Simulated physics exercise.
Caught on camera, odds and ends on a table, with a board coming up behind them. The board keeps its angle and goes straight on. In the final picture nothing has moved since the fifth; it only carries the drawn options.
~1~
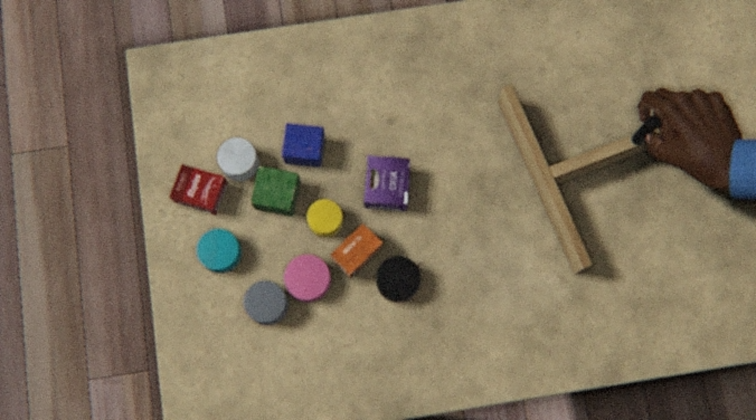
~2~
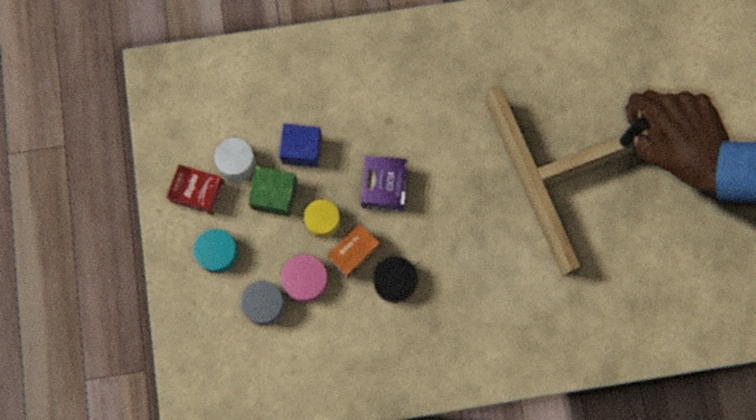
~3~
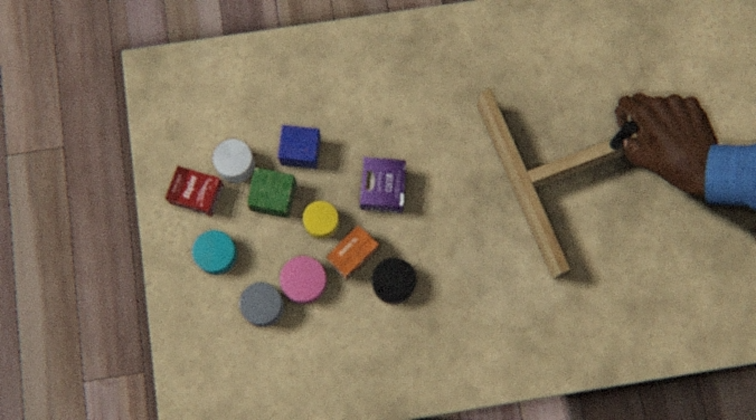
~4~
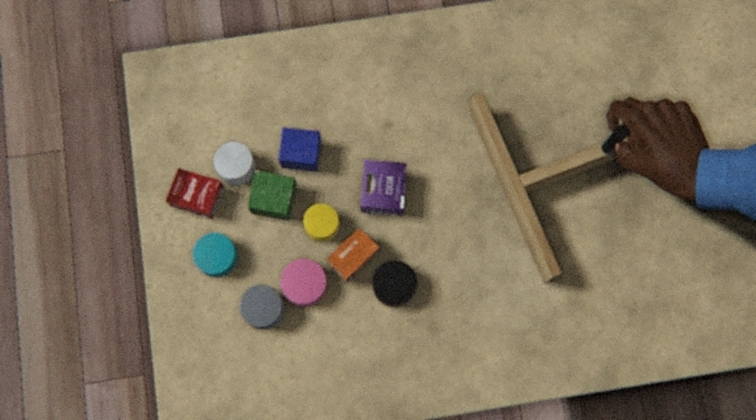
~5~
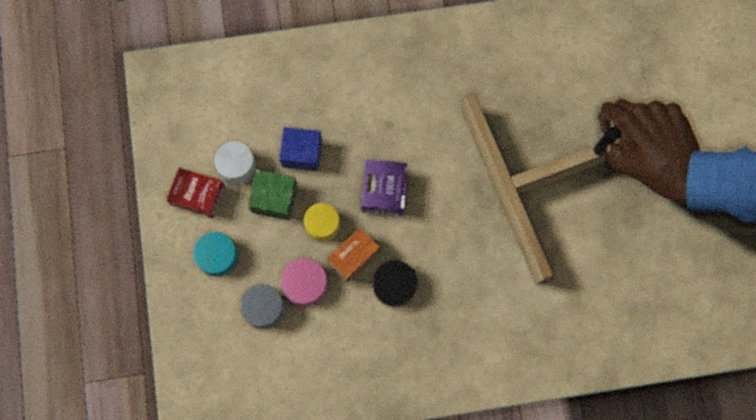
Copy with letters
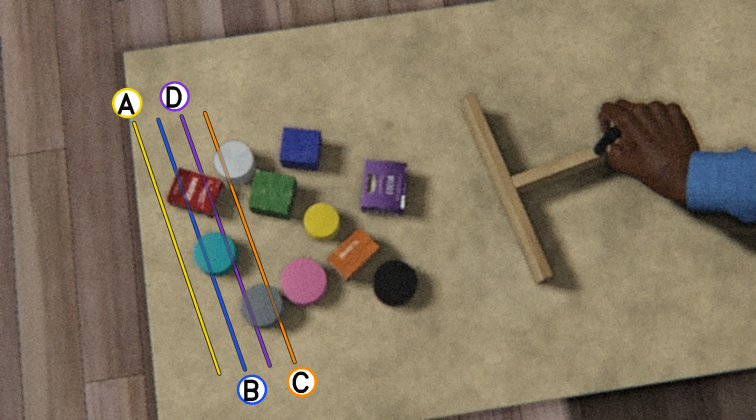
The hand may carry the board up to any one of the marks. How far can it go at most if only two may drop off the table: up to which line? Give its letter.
At D, and not beyond.
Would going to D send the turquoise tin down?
Yes.
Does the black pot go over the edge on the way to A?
No.
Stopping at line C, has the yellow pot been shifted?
Yes.
On the copy, A at (175, 244); B at (200, 240); C at (248, 233); D at (224, 237).
On D. First, board (407, 199); purple box (371, 198); red box (196, 193).
Then, board (306, 214); red box (185, 191); turquoise tin (208, 256).
Finally, board (223, 227); red box over the edge; turquoise tin over the edge; two fallen.
By contrast, A drops six; B drops four; C is within the limit but short.
